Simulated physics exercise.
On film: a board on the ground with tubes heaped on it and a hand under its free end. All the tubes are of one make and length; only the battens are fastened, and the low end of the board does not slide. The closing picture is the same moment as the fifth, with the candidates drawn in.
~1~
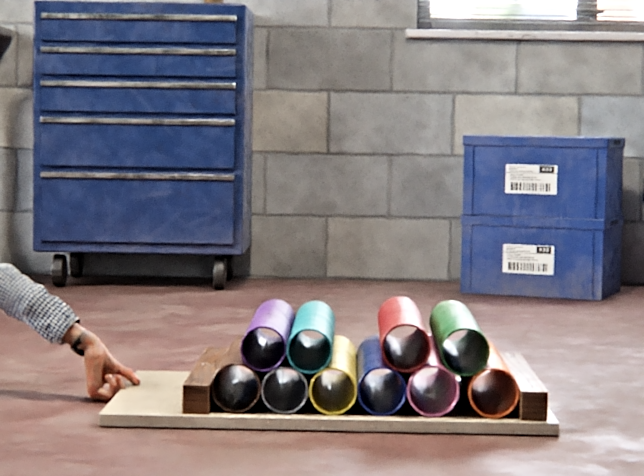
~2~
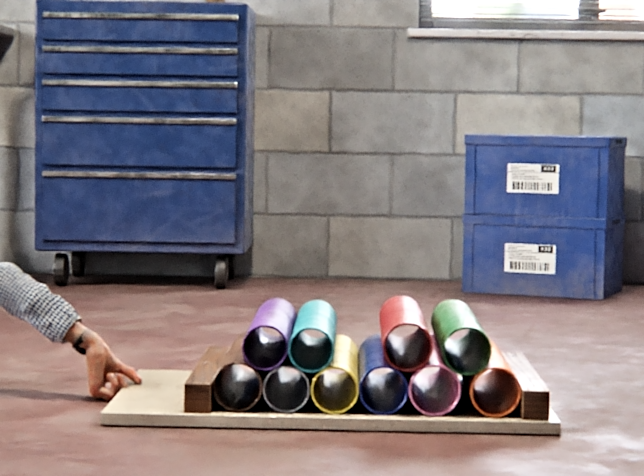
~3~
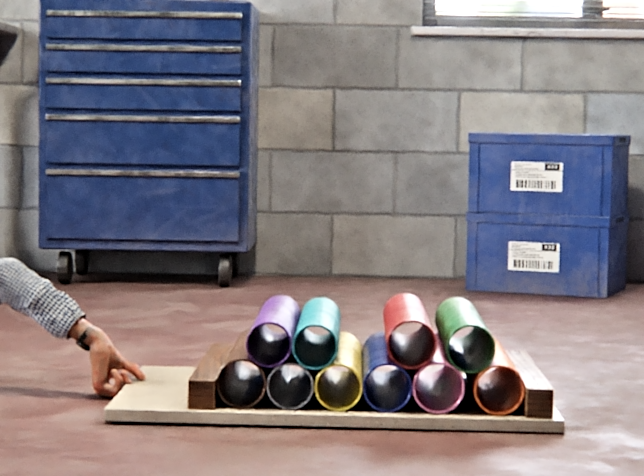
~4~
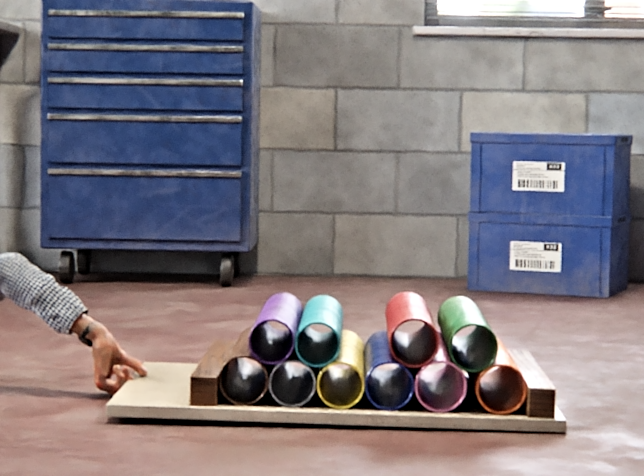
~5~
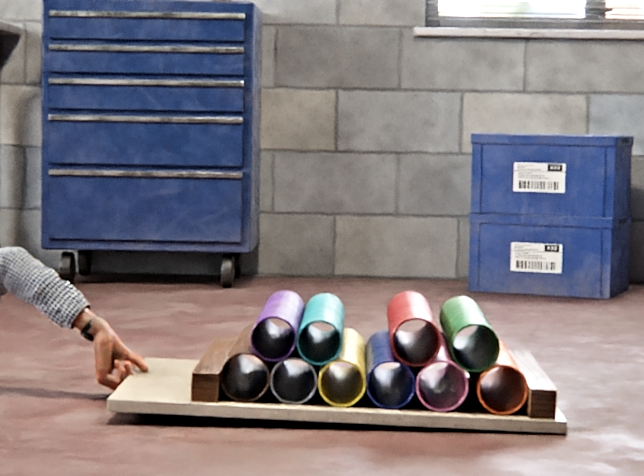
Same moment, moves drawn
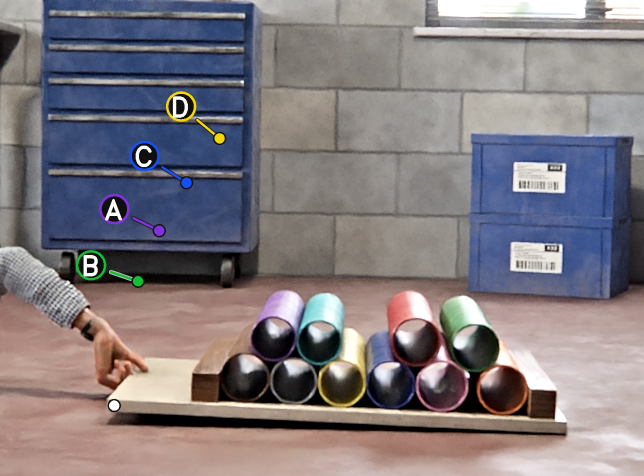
A hand slightly raises the left end of a board stacked with colourful tubes.
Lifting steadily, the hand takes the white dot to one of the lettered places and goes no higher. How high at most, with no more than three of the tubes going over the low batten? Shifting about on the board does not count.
The last mark within the limit is A.
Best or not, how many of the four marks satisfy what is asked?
Two of the four.
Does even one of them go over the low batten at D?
Yes, at D.
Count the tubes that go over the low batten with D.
At D the number is four.
On the marked copy, A at (159, 231); B at (138, 281); C at (187, 183); D at (220, 138); the white dot at (114, 405).
With A. Early on, board at 16°.
Further on, board at 25°.
At the end, board at 25°, none over the low batten.
As for the rest, B none over the low batten; C four over the low batten (turquoise, green, red, purple); D four over the low batten (turquoise, green, red, purple).
